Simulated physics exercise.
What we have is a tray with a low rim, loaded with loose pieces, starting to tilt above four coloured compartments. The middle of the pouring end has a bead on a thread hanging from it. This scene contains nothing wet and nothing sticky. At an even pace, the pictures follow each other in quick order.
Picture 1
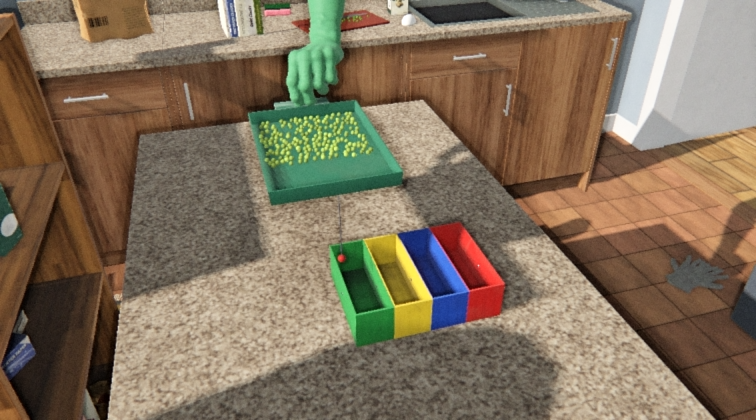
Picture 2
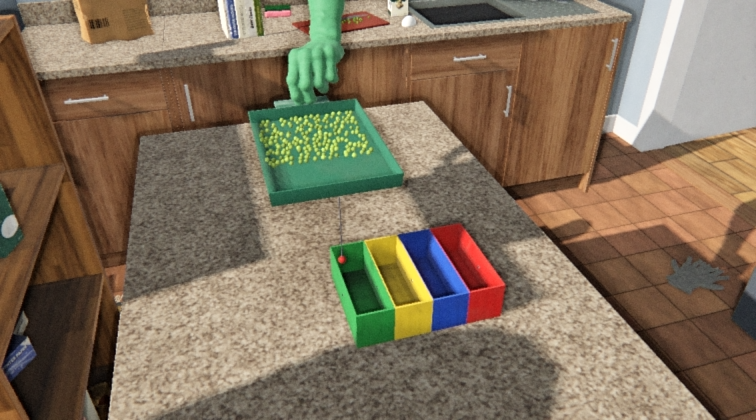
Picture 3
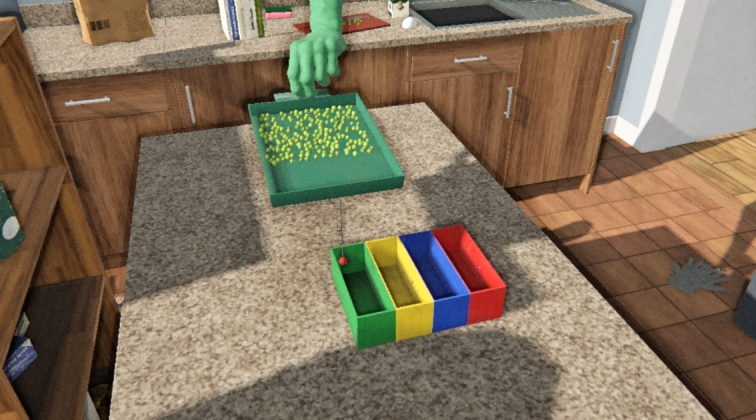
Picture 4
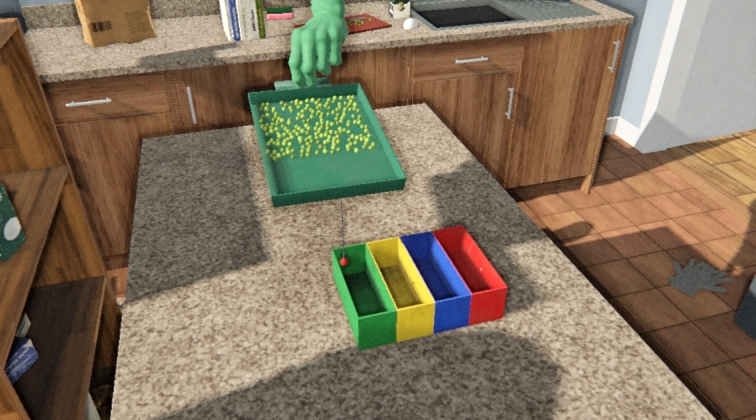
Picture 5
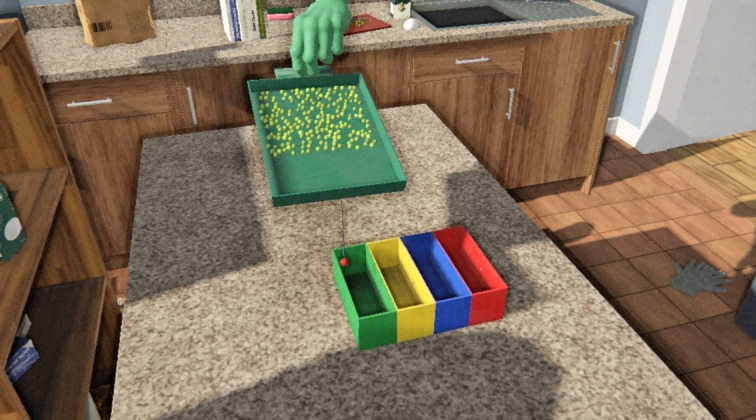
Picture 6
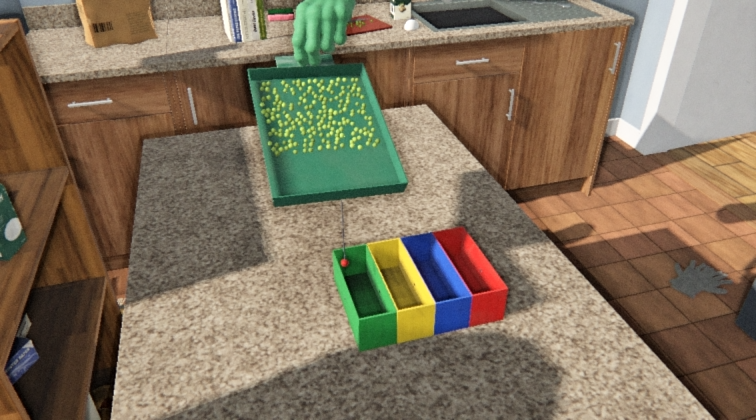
On a kitchen worktop, a green hand steadily raising the far end of a tray of small yellow-green balls behind four coloured compartments.
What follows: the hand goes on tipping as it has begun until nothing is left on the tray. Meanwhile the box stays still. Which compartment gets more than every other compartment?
The yellow compartment gets the most.
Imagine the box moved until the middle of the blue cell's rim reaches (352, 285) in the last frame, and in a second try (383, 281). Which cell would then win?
Case A: Red; case B: The blue one.
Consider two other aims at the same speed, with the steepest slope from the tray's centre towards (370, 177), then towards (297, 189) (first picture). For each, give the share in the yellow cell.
For the first it's near 90 %, for the second near 0 %.
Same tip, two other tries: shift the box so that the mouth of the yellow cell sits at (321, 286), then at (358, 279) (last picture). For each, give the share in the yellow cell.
In turn 10 and 30 in a hundred.
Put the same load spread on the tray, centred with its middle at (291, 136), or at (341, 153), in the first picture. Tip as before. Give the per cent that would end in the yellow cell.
Estimates in order: 30 percent, 60 percent.
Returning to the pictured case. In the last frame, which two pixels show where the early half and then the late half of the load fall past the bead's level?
The leading part at (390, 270), the rest of it at (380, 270).
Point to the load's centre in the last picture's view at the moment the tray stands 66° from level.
I'd put the middle close to (367, 192).
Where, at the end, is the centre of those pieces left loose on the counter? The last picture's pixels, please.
The centre sits close to (340, 364).
Soon after the last picture, tray tipped steeply; most on the tray; a small part in the yellow cell; a stray few in the green cell; a small part falling or outside the box.
A little later, tray tipped past a quarter turn; about half on the tray; a small part in the yellow cell; a small part in the green cell; a stray few in the blue cell; about a quarter falling or outside the box.
Later still, tray tipped past a quarter turn; about half in the yellow cell; about a third in the green cell; a stray few in the blue cell; a small part falling or outside the box.
At rest, tray tipped past a quarter turn; about half in the yellow cell; about a third in the green cell; a stray few in the blue cell; none in the red cell; a small part outside the box.
